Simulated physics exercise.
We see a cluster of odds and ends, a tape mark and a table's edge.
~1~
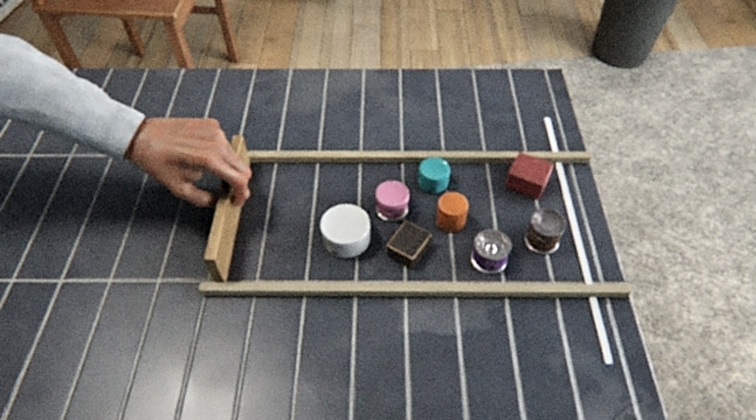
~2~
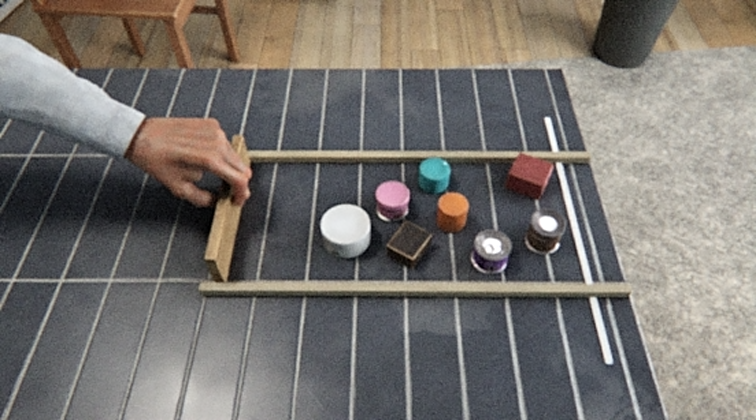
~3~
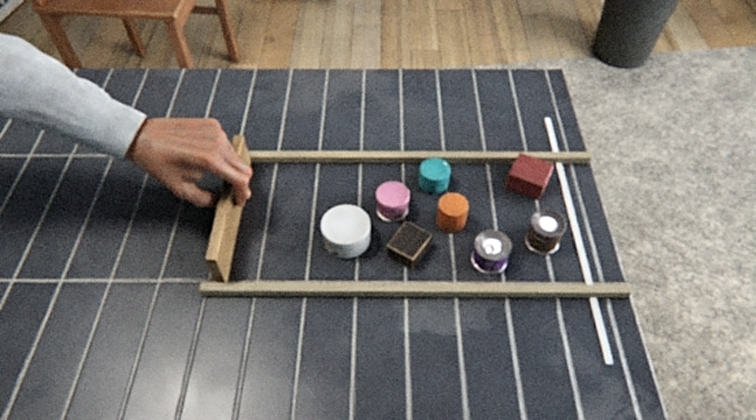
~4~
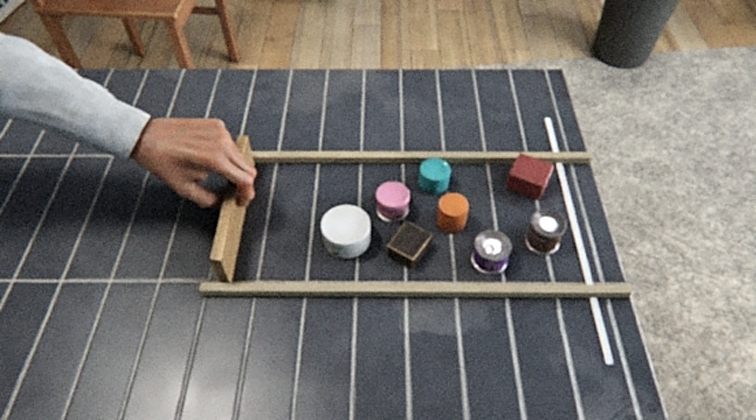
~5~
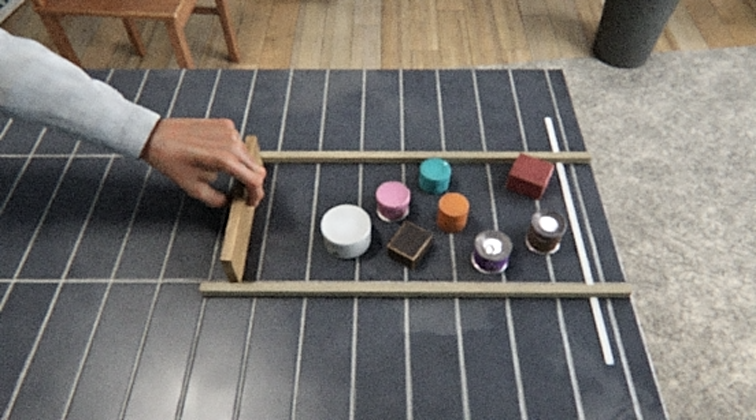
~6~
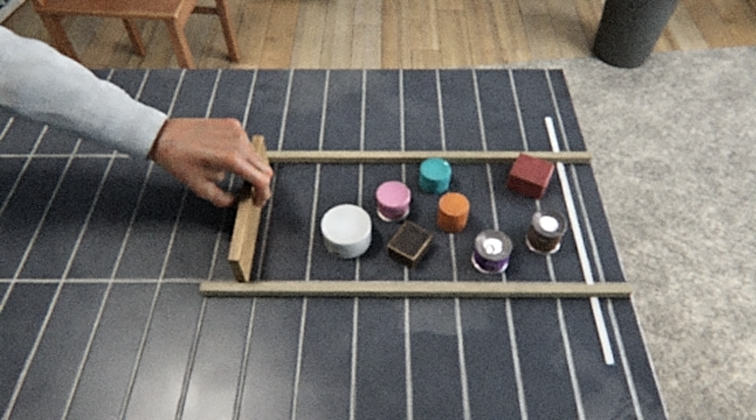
On a dark, striped tabletop, a hand held a wooden board upright between two wooden rails, then slid it slightly right, while the small pots, lids and blocks beyond it stayed still.
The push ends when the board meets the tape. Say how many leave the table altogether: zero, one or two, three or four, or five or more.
As it turns out, the number that fall off is three or four.
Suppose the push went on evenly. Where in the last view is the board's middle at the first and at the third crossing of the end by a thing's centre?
Its middle is around (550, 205) and later (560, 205).
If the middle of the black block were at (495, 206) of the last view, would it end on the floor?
Then it is lost.
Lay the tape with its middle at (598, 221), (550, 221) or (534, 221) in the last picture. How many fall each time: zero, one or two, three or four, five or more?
The falls would be five or more; just one or two; not one.
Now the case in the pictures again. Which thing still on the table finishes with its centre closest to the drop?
Foremost is the white tub.
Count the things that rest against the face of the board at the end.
It touches 4.
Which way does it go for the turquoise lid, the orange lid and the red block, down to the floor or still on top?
The turquoise lid is kept, the orange lid tumbles off, the red block tumbles off.
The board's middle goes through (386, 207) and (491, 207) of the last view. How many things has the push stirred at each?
The counts are 3 and 8.
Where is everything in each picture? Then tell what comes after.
Brown pot (545, 231); red block (529, 176); purple pot (491, 251); board (230, 206); tape (573, 221), in the first picture.
Red block (529, 176); white tub (346, 232), in the second picture.
Purple pot (491, 252); black block (409, 245), in the third picture.
Brown pot (545, 232); turquoise lid (434, 176), in the fourth picture.
Red block (530, 176); orange lid (453, 213), in the fifth picture.
Brown pot (546, 232); red block (530, 176); purple pot (492, 252); board (251, 206); tape (574, 221), in the sixth picture.
Soon after, none off yet; brown pot at rest near (546, 232); red block at rest near (530, 176); purple pot at rest near (492, 252).
Then, none off yet; brown pot at rest near (546, 232); red block at rest near (530, 176); purple pot moved about its own width near (529, 256).
By the end, the number that fall off is three or four; fallen, orange lid, purple pot, red block and brown pot.
